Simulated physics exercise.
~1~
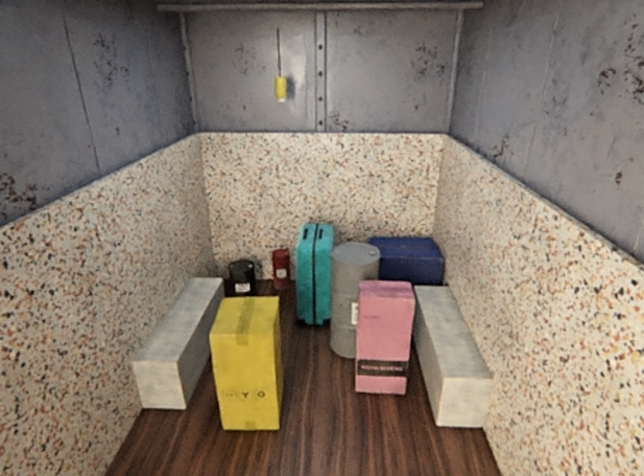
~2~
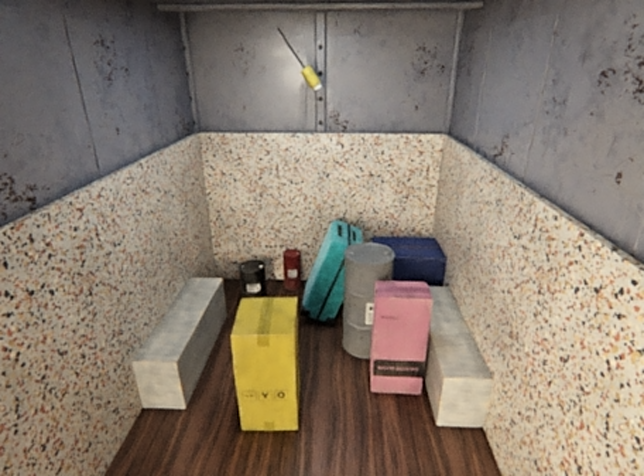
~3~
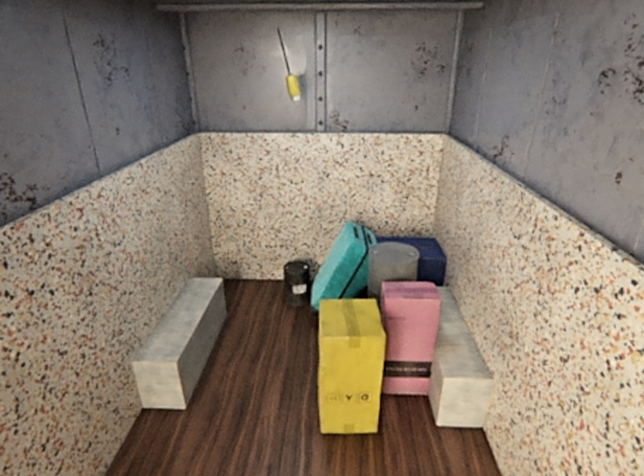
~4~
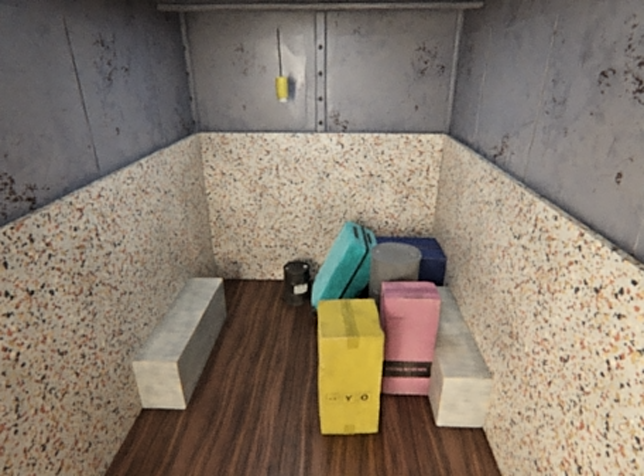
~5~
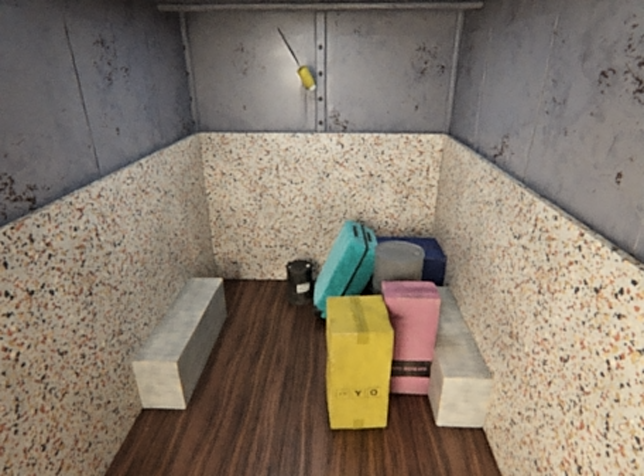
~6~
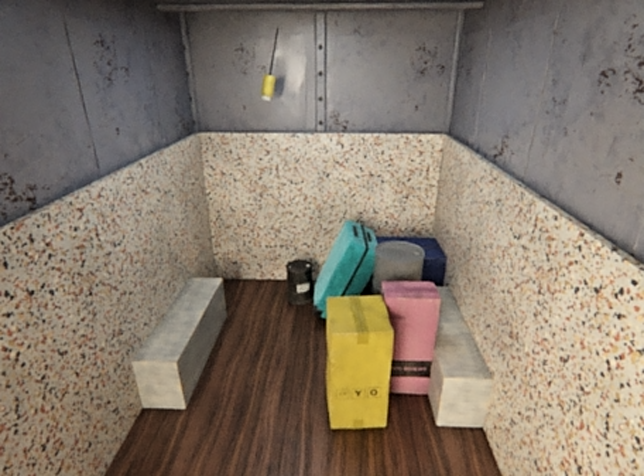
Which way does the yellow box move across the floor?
The yellow box slides to the right, ending up in front of the pink box's left side.
